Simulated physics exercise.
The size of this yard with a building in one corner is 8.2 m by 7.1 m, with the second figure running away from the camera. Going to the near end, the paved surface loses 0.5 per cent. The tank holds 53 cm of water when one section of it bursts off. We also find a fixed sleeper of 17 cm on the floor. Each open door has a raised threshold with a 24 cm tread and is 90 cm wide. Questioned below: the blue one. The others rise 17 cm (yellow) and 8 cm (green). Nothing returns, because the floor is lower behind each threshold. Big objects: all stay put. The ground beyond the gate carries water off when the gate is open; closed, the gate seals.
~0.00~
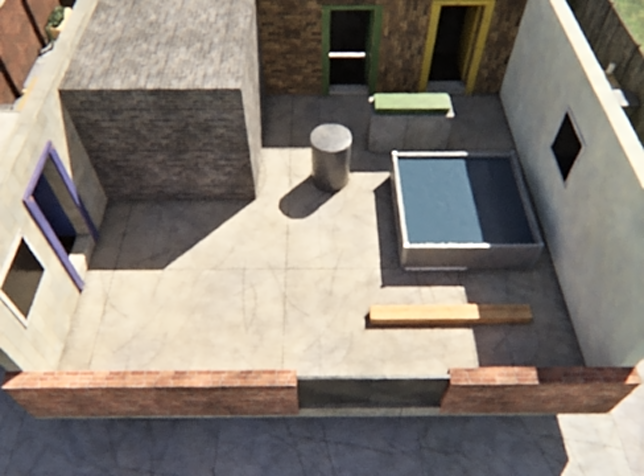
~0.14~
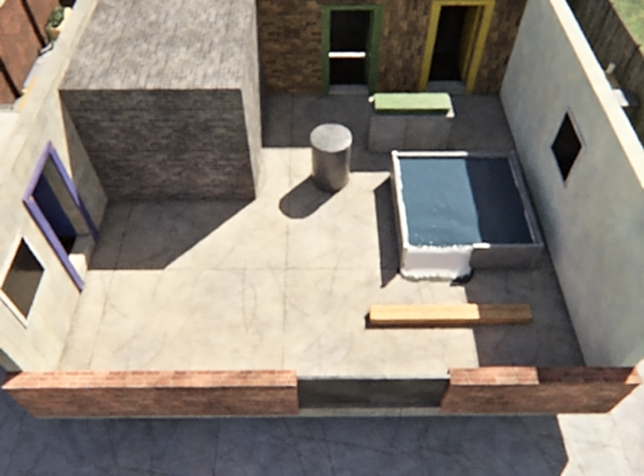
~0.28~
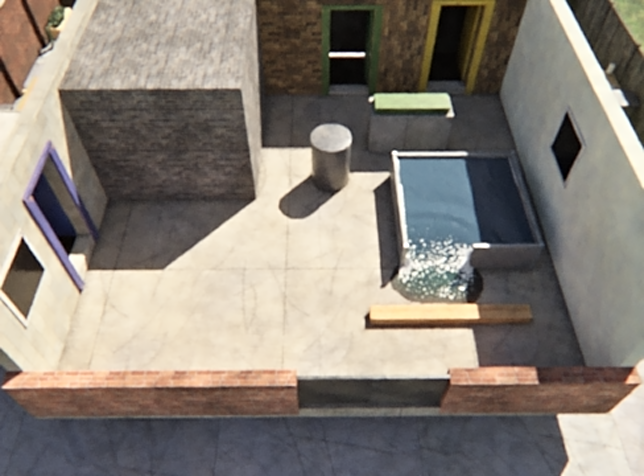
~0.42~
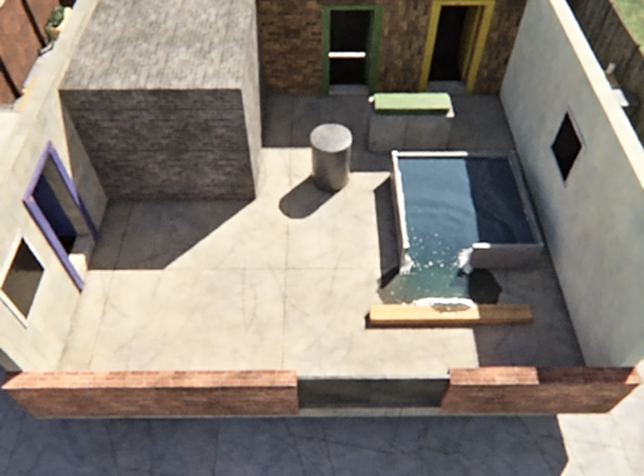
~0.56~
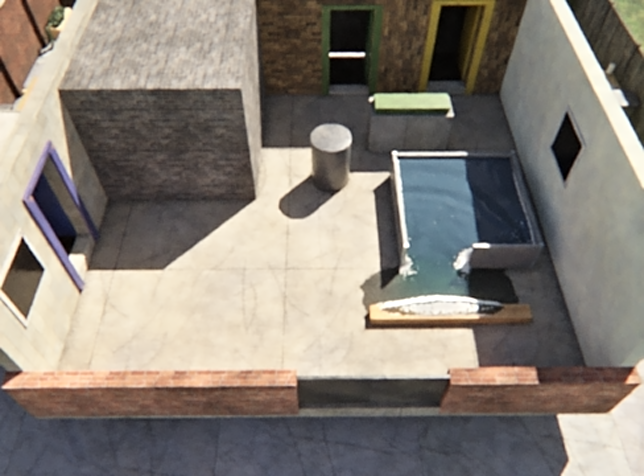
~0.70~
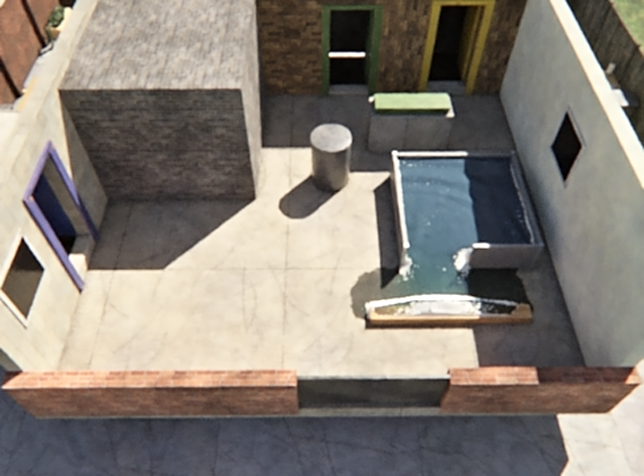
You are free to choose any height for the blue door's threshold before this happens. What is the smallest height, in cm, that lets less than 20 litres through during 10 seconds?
About 6.5 cm.
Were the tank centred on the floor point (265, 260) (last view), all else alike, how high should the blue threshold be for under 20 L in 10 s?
At least some 8.5 centimetres tall.
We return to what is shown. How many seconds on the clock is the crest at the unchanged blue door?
I'd guess close to 7.0 seconds.
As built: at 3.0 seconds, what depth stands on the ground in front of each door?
Yellow 0, blue 0, green 0 cm.
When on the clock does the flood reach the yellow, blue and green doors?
Arrival: Yellow 5.5 s, blue 3.8 s, green 8.0 s.
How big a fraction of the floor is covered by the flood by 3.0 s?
Around 50 per cent of the free floor.
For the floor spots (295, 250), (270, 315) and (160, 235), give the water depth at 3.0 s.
About 2, 2 and 0 cm respectively.
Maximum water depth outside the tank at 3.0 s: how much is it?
I'd estimate roughly 30 cm.
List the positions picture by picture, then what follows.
In the first picture, the tank at (462, 200) is whole and still, 53 cm deep; the blue door at (69, 227) is dry.
In the second picture, water pours out at (436, 260) and has run 0.3 m, to (449, 278); about 10 cm deep outside, 53 cm at the back.
In the third picture, the front is at (435, 299), 0.7 m from the gap at (436, 261); 0.8 m2 of floor is wet, 53 cm left at the back.
In the fourth picture, the gap is at (436, 261), the front 1.0 m out at (443, 310); the back of the tank holds 53 cm.
In the fifth picture, the gap is at (436, 261), the front 1.1 m out at (429, 316); the back of the tank holds 53 cm.
In the sixth picture, the front is at (527, 308), 1.2 m from the gap at (436, 260); 2.2 m2 of floor is wet, 51 cm left at the back; the blue door at (69, 227), 6.1 m from the gap, is still 4.9 m from the nearest water.
After 1.4 s water covers 20 % of the floor, deepest (42 cm) near (433, 309); it has not reached the blue door.
After 3.0 s water covers 50 % of the floor, deepest (30 cm) near (433, 309); it has not reached the blue door.
After 10.0 s water covers 80 % of the floor, deepest (11 cm) near (69, 330); 10 cm at the blue door, 0 litres in over its 25 cm threshold.
At the blue door as built, the water arrived by 3.8 s and peaked near 10 cm at 7.0 s.
With a threshold of 5 cm, 40 litres would have come in within the 10 s; with 8 cm, 6 litres. So under 20 litres takes about 6.5 cm.
